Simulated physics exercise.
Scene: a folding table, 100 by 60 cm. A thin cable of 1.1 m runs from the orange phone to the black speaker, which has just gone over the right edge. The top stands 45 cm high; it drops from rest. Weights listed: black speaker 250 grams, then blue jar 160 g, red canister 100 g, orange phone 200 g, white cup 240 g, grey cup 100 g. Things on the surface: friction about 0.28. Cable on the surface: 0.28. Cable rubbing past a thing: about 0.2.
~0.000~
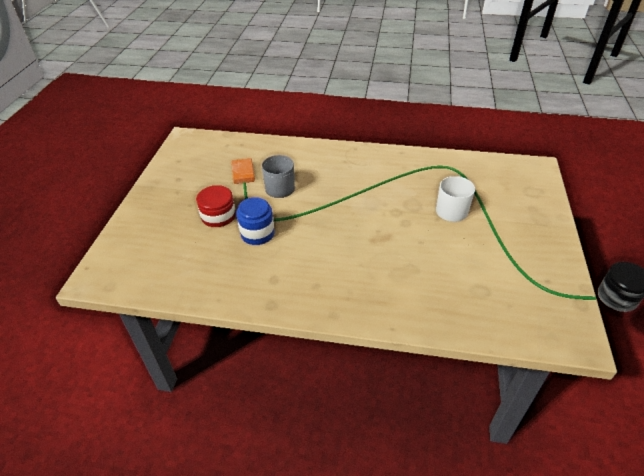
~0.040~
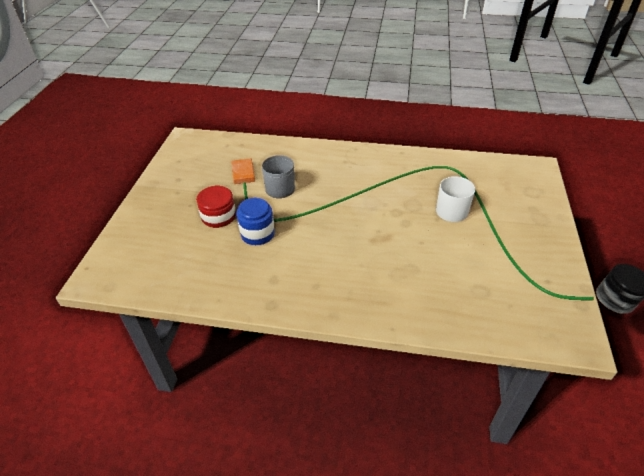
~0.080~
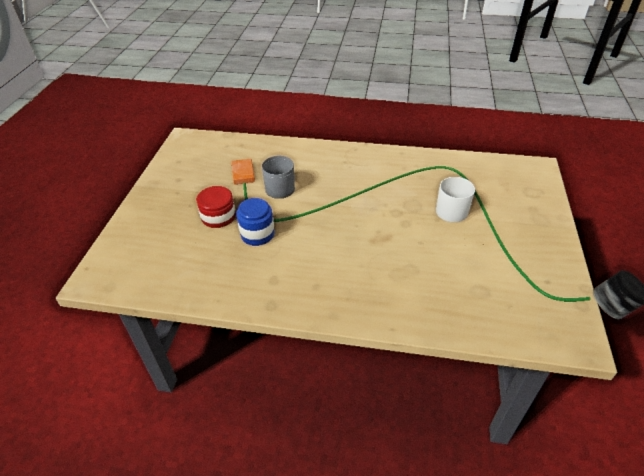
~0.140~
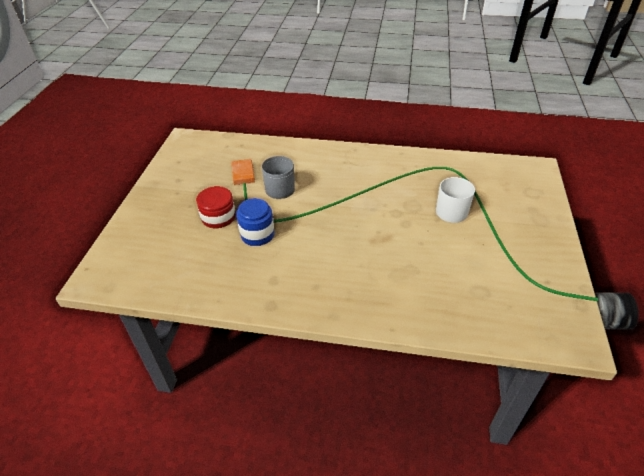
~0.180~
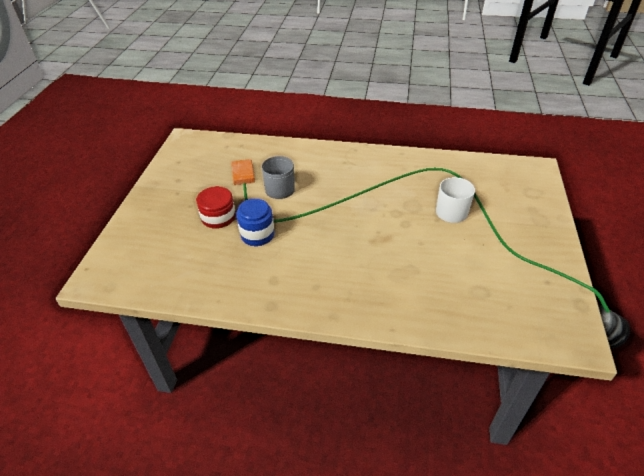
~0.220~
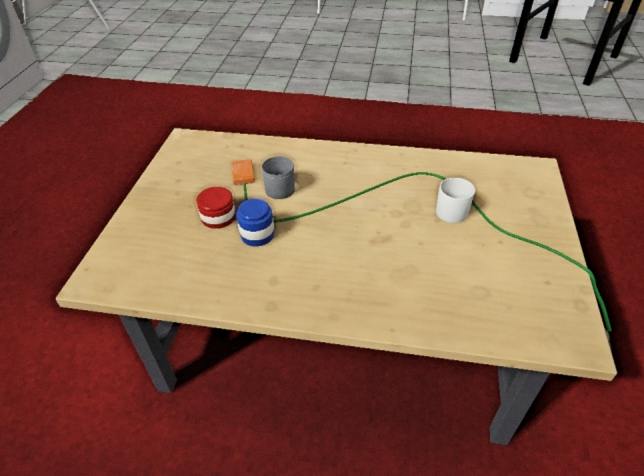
Black cylindrical object dropping past the right edge of a wooden table, pulling a green cable across the top near a white cup.
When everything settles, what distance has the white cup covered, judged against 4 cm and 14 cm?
It has covered at most 4 cm.
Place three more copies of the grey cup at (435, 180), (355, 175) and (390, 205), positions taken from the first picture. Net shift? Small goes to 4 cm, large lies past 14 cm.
Taken in order, they show a medium amount of movement, only a little movement, and finally only a little movement.
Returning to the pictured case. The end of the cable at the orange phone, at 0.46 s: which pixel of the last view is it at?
Pixel estimate: (277, 183).
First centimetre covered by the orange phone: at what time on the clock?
For the orange phone, 0.36 seconds.
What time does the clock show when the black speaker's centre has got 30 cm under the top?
It happens at 0.30 seconds on the clock.
By 0.5 s, the cable's tail end at (277, 183); white cup 1 cm off its start, grey cup 7 cm off its start, orange phone 5 cm off its start.
By 0.7 s, the cable's tail end at (284, 184); white cup 1 cm off its start, grey cup 10 cm off its start, orange phone 7 cm off its start.
By 1.0 s, the cable's tail end at (284, 184); white cup 1 cm off its start at (458, 192), grey cup 10 cm off its start at (297, 141), orange phone 7 cm off its start at (266, 179).
By 1.2 s, the cable's tail end at (284, 184); white cup 1 cm off its start, grey cup 10 cm off its start, orange phone 7 cm off its start.
By 2.4 s, the cable's tail end at (284, 184); white cup 1 cm off its start at (458, 192), grey cup 10 cm off its start at (297, 141), orange phone 7 cm off its start at (266, 179), black speaker over the edge.
